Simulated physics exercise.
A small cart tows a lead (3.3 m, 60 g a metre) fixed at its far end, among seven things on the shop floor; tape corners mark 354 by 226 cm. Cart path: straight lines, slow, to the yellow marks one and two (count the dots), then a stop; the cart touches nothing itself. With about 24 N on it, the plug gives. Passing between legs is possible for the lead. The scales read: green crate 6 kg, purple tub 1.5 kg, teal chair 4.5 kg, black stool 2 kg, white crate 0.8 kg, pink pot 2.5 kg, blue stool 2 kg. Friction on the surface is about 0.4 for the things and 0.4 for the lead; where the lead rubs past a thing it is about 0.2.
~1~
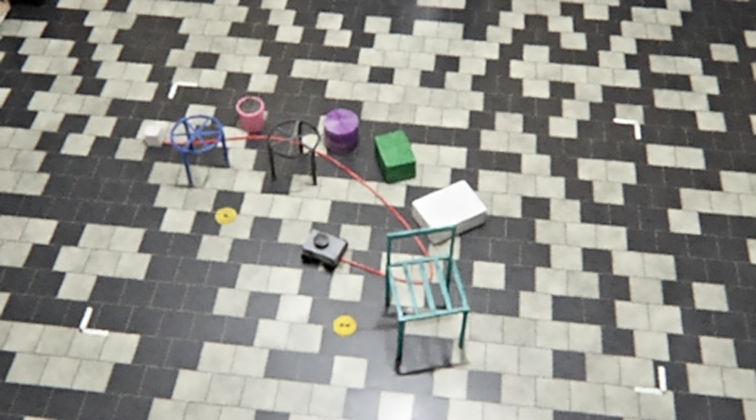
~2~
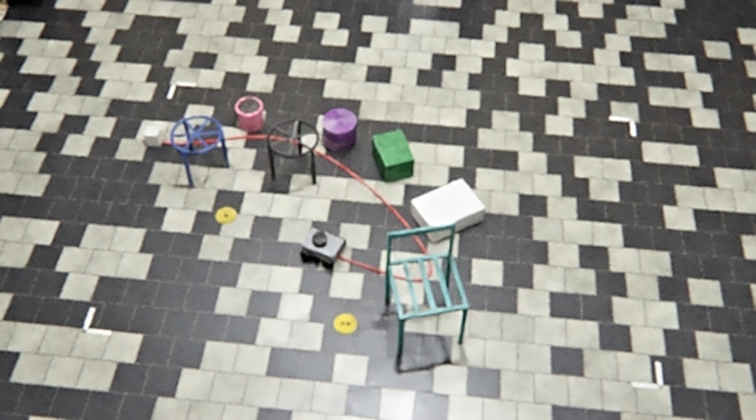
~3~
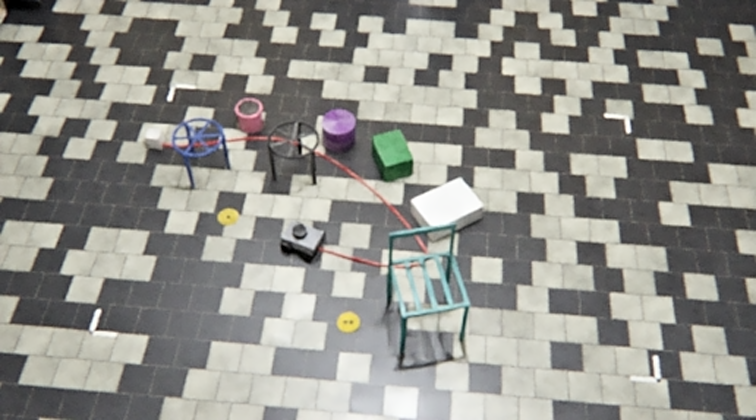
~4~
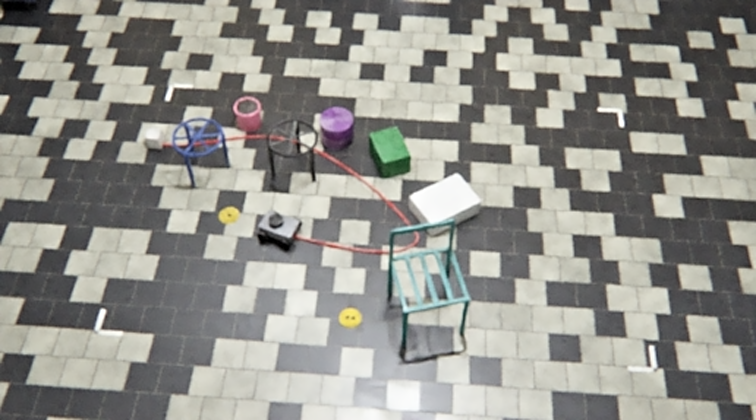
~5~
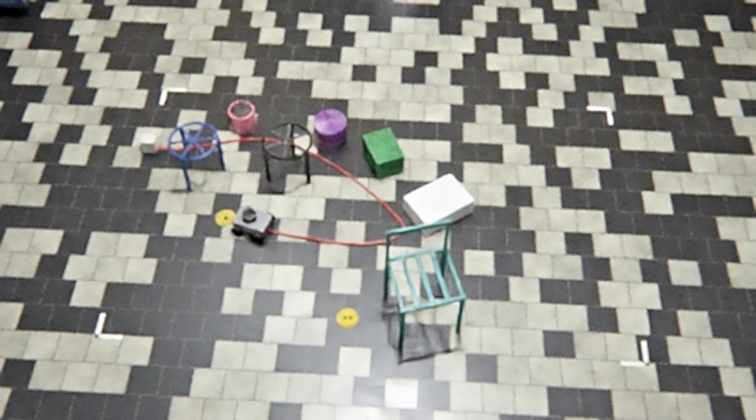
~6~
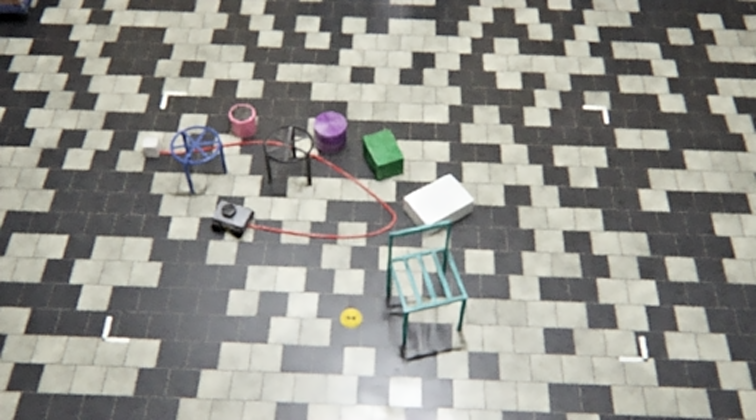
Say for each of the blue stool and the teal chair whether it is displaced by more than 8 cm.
Per item: Blue stool: No; teal chair: No.
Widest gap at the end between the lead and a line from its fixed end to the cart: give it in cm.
Looks like close to 90 cm at the widest point.
Next, cart at (253, 240), lead slack at the fixed end; nothing else has moved.
Then, cart at (287, 266), lead slack at the fixed end; nothing else has moved.
After that, cart at (323, 295), lead slack at the fixed end; nothing else has moved.
Later, cart at (351, 317), lead slack at the fixed end; nothing else has moved.
At the end, cart at (351, 317), lead slack at the fixed end; teal chair 0 cm off its start at (427, 278), blue stool 0 cm off its start at (195, 144).
